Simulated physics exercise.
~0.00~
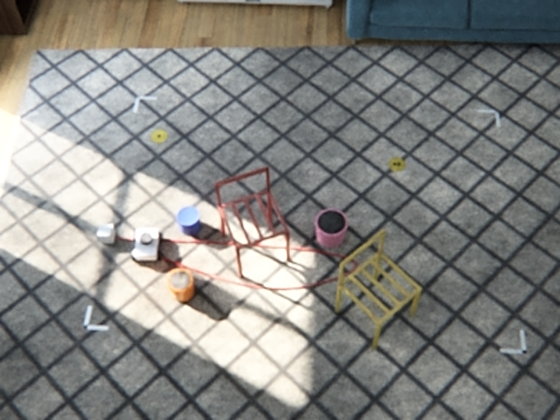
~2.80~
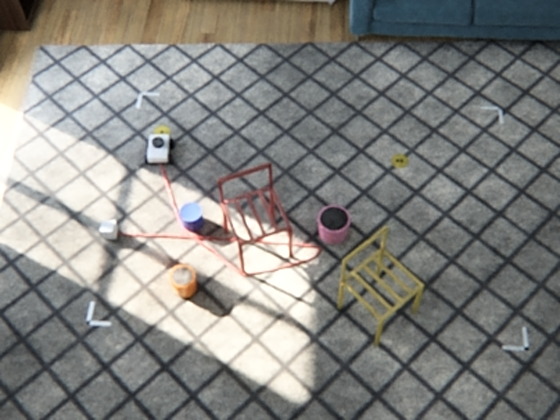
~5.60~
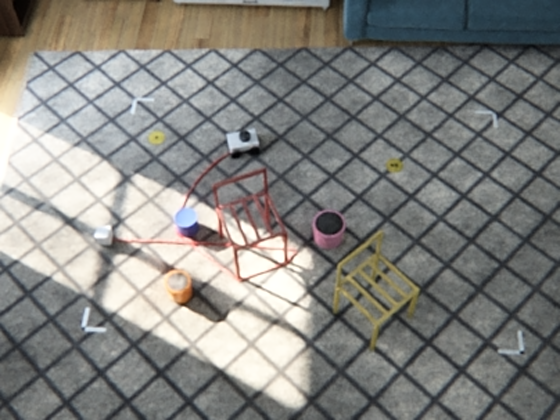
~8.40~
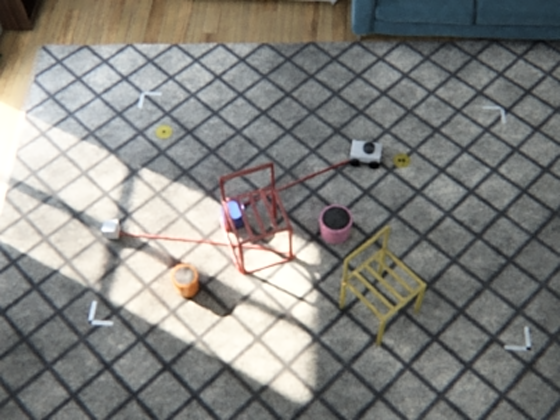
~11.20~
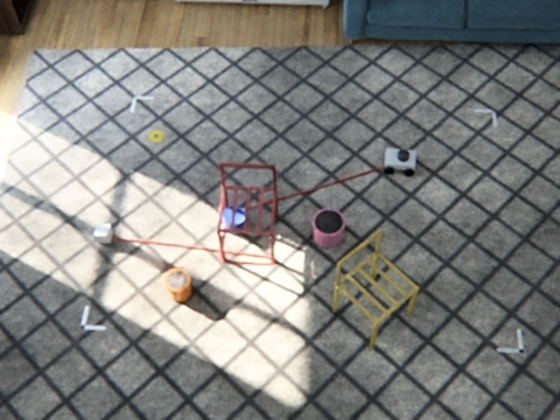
A small cart tows a red lead across the rug, shifting the blue bin and red chair.
